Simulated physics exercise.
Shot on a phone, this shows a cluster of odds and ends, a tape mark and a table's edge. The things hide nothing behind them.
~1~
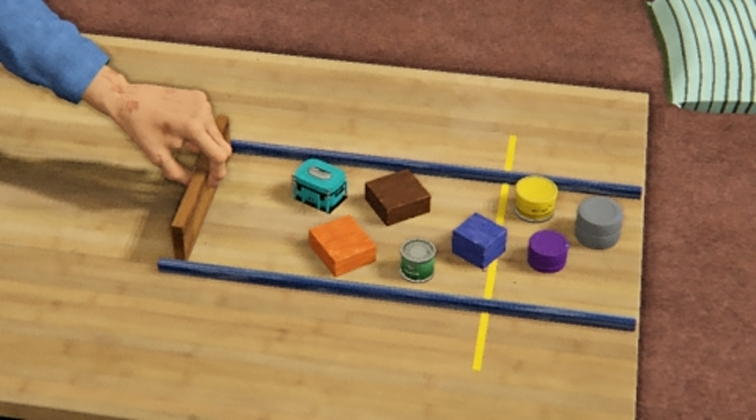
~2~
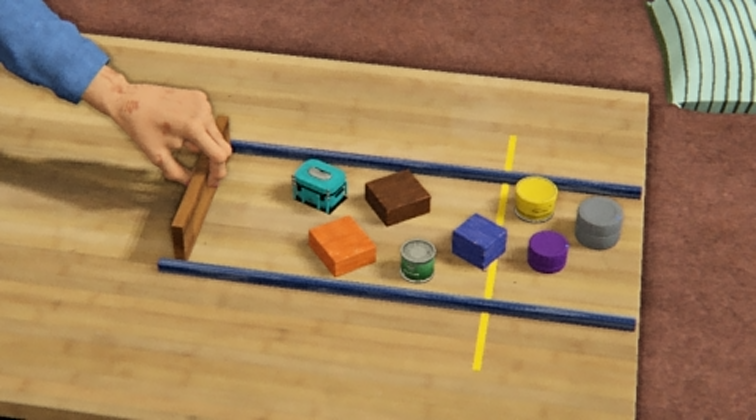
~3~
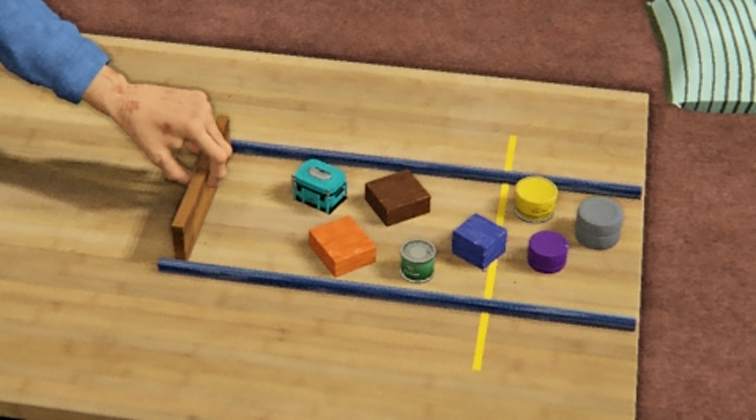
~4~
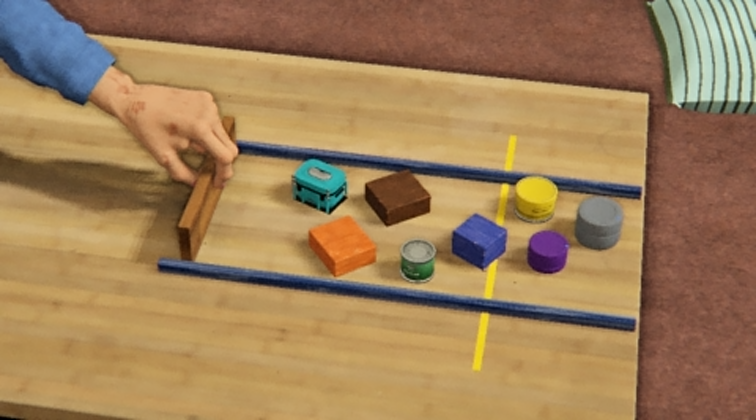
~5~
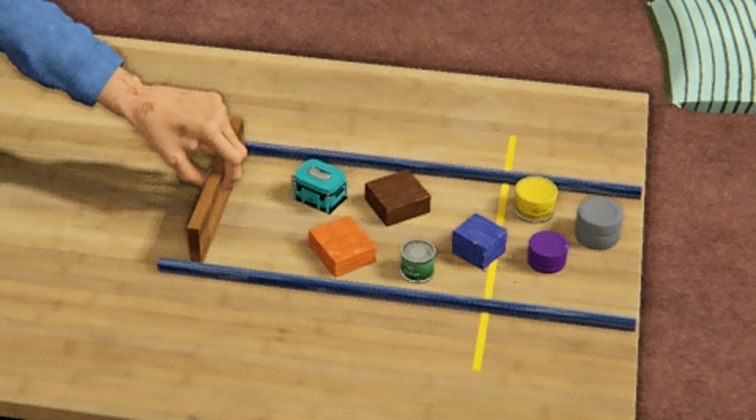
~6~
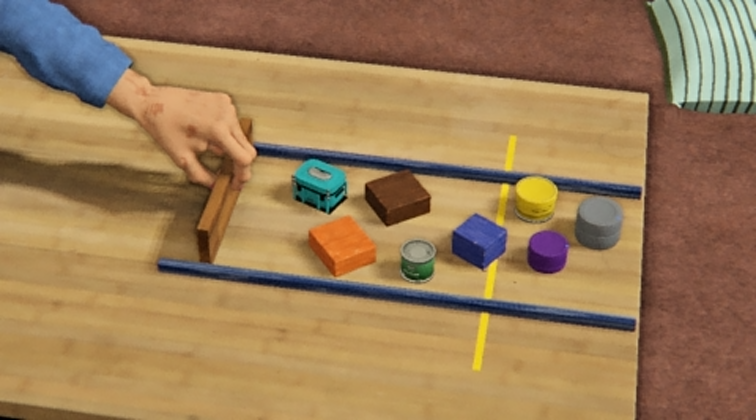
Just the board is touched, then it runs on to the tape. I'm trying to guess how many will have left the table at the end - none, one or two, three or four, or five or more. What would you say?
I would say none.
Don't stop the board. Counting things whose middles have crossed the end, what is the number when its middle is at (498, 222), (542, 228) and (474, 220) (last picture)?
Place by place: 0, 2 and 0.
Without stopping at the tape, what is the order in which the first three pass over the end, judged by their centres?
Listed earliest first, they are the grey lid, then the purple lid, then the brown block.
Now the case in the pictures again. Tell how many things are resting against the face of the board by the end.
The answer is 2.
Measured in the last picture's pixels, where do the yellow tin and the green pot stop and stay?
First (601, 198), then (556, 287).
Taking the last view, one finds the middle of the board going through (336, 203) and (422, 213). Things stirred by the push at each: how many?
By then 3, and 6.
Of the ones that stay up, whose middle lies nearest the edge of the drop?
It's the grey lid that ends nearest.
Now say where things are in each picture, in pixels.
The first picture shows grey lid (599, 223); purple lid (548, 252); yellow tin (535, 200); board (203, 188); tape (497, 242).
The second picture shows purple lid (548, 253); blue block (479, 241).
The third picture shows yellow tin (535, 200); green pot (418, 261).
The fourth picture shows grey lid (599, 223); orange block (342, 246).
The fifth picture shows purple lid (548, 253); brown block (398, 198).
The sixth picture shows grey lid (599, 223); purple lid (548, 253); yellow tin (535, 200); board (227, 190); tape (497, 242).
Soon after, none off yet; grey lid at rest near (599, 223); purple lid at rest near (548, 253); yellow tin at rest near (535, 200).
At rest, the number that fall off is zero.
